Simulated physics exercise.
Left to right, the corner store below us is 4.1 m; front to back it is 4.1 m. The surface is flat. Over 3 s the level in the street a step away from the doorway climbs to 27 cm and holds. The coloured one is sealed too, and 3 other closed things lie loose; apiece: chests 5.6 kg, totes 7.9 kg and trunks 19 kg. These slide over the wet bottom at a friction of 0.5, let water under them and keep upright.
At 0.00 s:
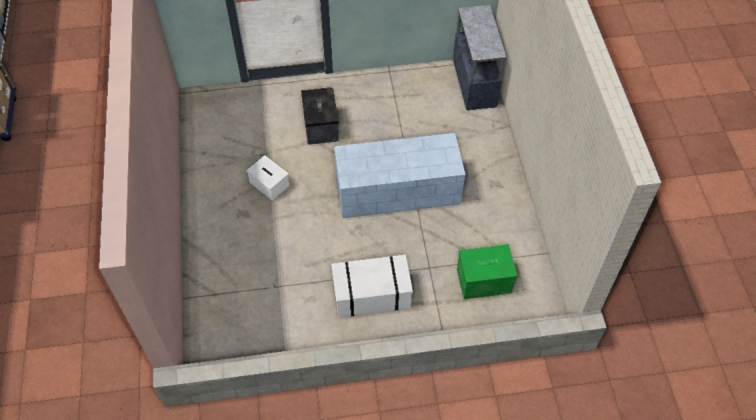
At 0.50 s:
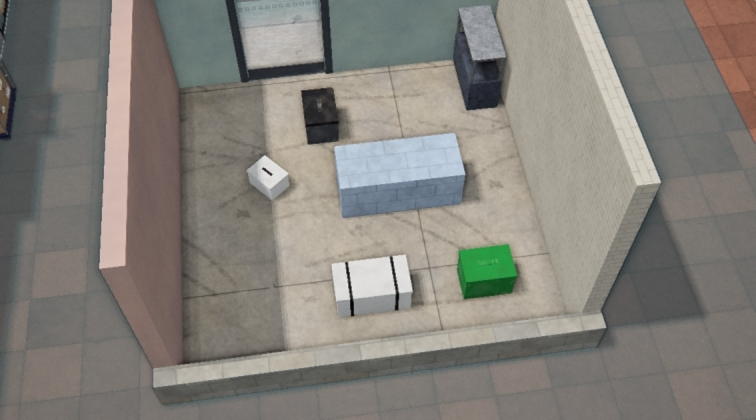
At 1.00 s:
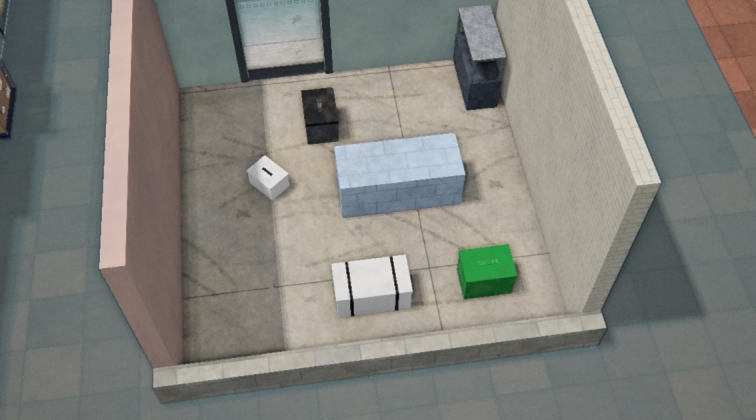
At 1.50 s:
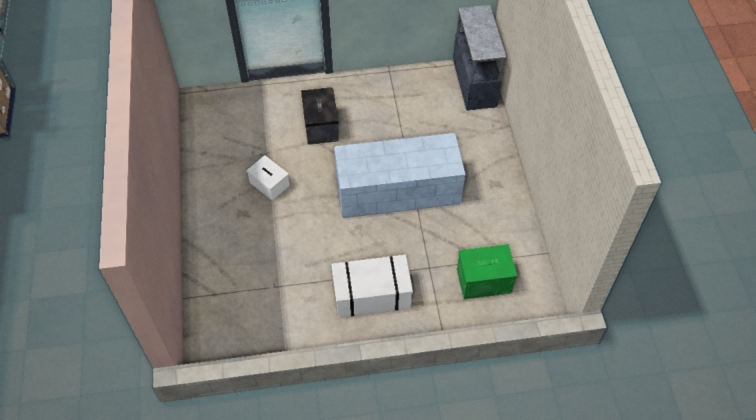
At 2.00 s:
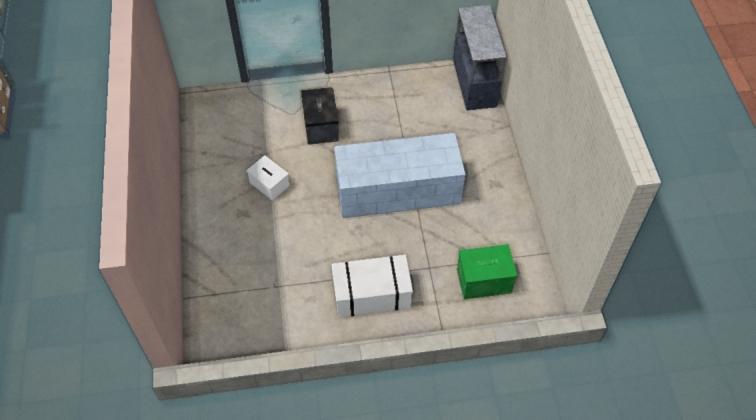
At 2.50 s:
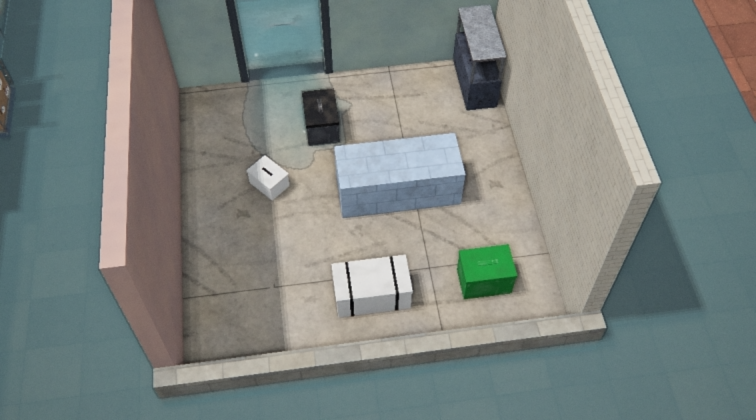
Water spread over the red paving around a small open-topped store, then began seeping in through the doorway and across the floor near the black box, while the boxes inside all stayed still.
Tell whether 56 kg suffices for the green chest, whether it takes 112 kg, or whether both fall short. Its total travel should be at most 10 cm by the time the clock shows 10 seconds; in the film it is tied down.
56 kg suffices.
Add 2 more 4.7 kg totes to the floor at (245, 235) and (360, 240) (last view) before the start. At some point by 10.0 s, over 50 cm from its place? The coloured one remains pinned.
Above the mark, then below the mark.
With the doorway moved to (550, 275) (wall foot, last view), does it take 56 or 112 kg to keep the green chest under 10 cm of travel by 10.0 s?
The small mass already works.
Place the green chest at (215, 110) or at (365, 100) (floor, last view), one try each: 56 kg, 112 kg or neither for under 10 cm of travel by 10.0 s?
Any load; any load.
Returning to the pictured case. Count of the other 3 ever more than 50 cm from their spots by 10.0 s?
That comes to 3.
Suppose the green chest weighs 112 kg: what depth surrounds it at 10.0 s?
14 cm, roughly.
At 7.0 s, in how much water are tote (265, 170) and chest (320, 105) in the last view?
I'd put it at 15 cm and 7 cm respectively.
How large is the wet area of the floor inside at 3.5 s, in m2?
6.0 m2.
After 3.5 s the green chest would be 0 cm from its start with 56 kg and 0 cm from its start with 112 kg; 0 cm of water round it then.
After 4.5 s the green chest would be 0 cm from its start with 56 kg and 0 cm from its start with 112 kg; 0 cm of water round it then.
After 7.0 s the green chest would be 0 cm from its start with 56 kg and 0 cm from its start with 112 kg; 4 cm of water round it then.
After 10.0 s the green chest would be 0 cm from its start with 56 kg and 0 cm from its start with 112 kg; 14 cm of water round it then.
